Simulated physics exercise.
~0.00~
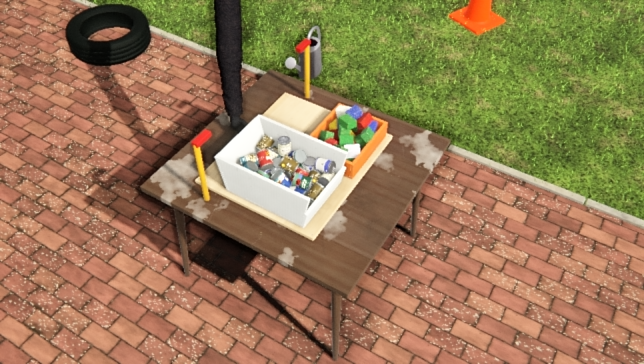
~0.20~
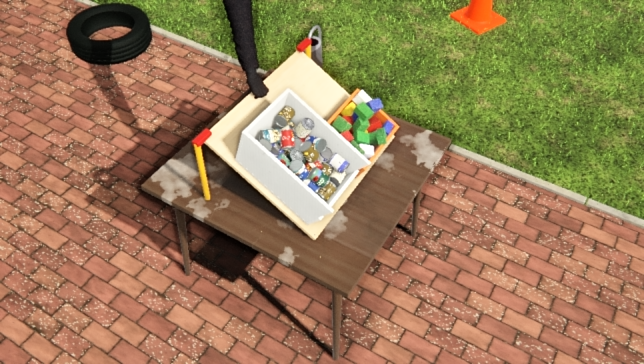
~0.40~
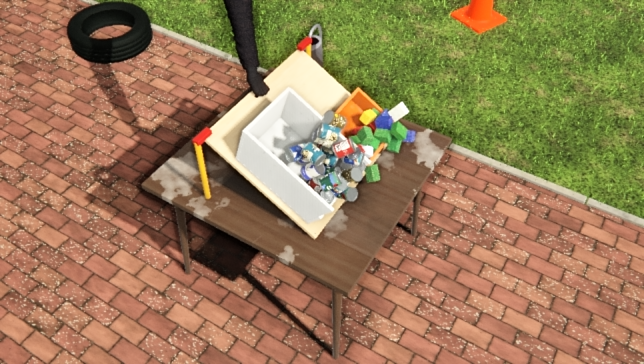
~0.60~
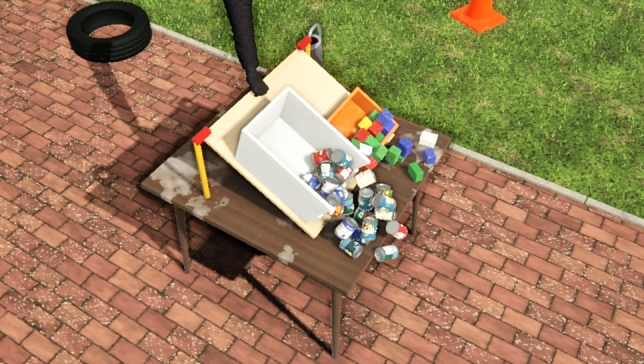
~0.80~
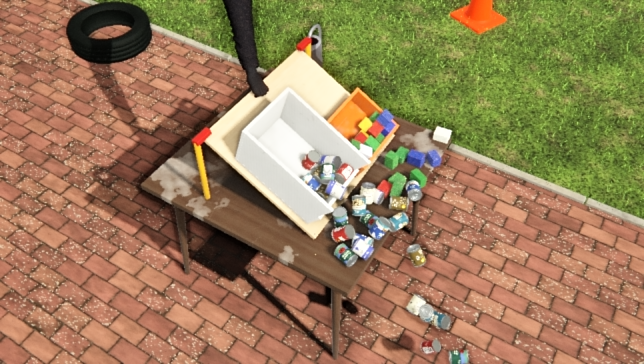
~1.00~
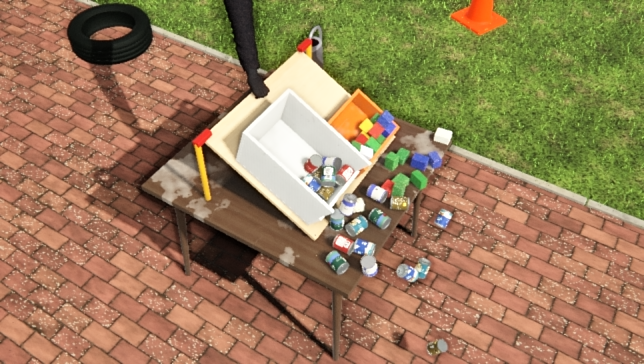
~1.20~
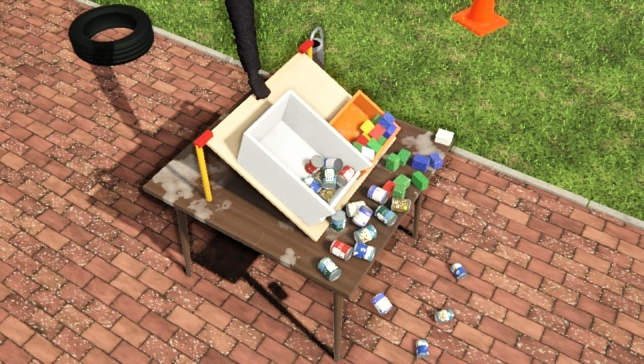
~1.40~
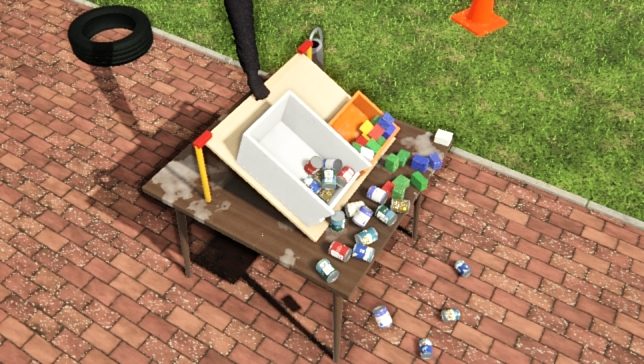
On a red brick patio beside a lawn, a wooden table holds a board carrying a white tote of small tins and a smaller orange tote of coloured toy bricks. A dark arm reaching in from above flicks the board's left end up until it rests tilted against two red stops. The tins and bricks slide right and pour over the low sides onto the tabletop. Many tins tumble on over the table's edge and roll across the paving. At the end the board stays tilted, with some tins and bricks still in their totes and the rest scattered outside.
